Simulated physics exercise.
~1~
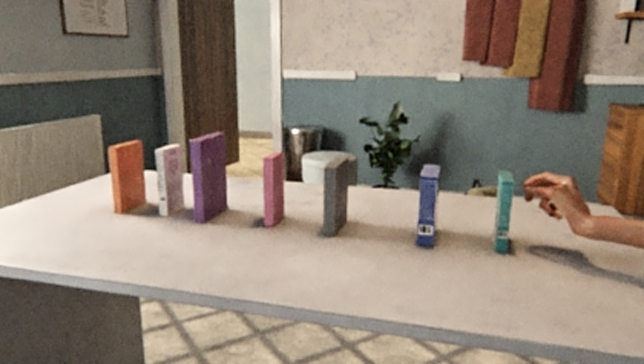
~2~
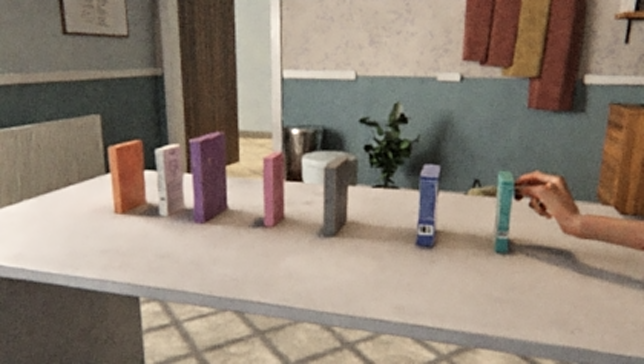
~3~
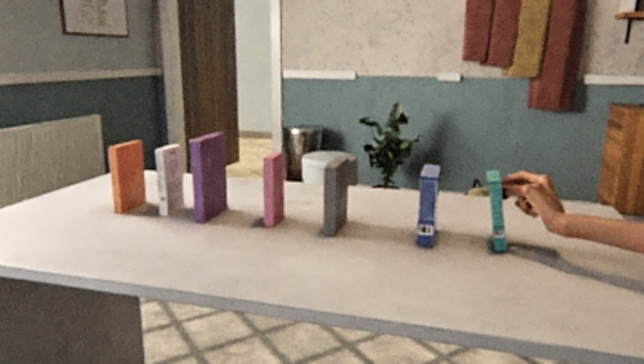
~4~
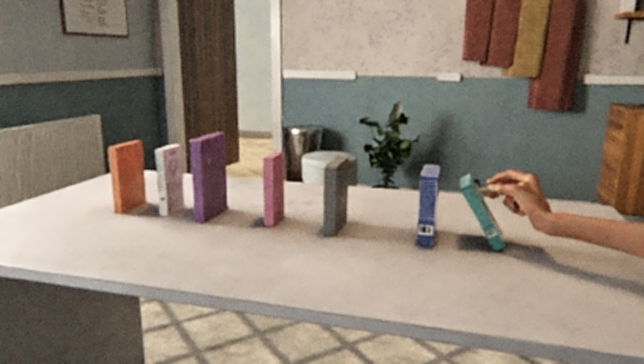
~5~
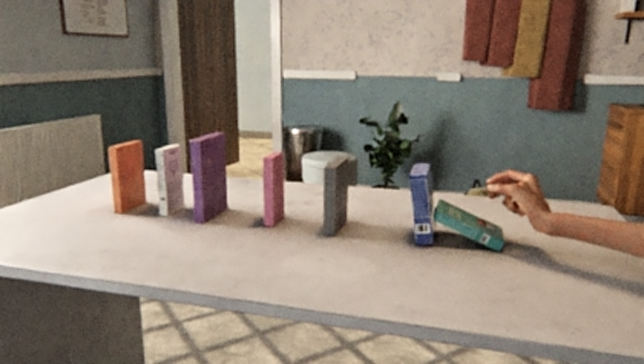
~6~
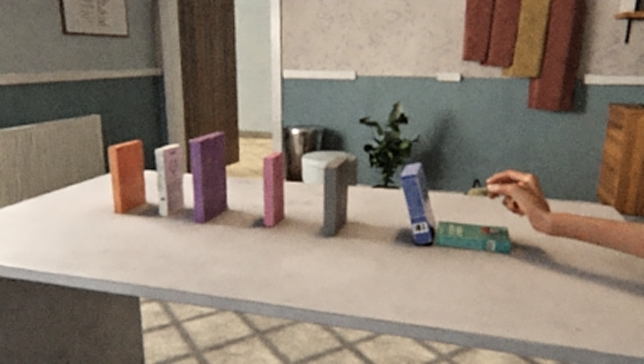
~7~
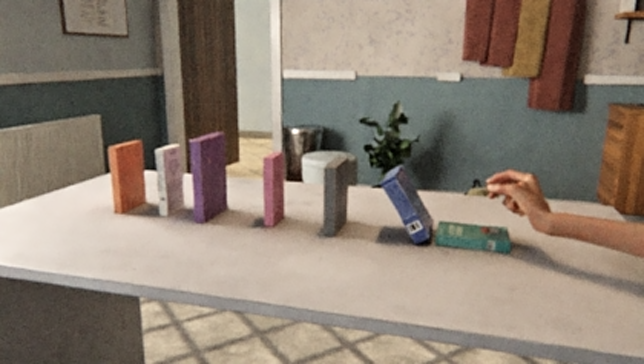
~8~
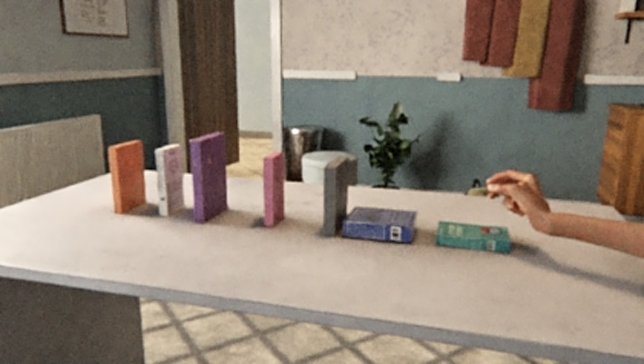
A turquoise packet at the right end of a row standing on a table tips left as a hand pushes its top, knocking over the blue packet, which falls flat beside the grey block, while the grey, pink, purple, white and orange pieces stay upright.
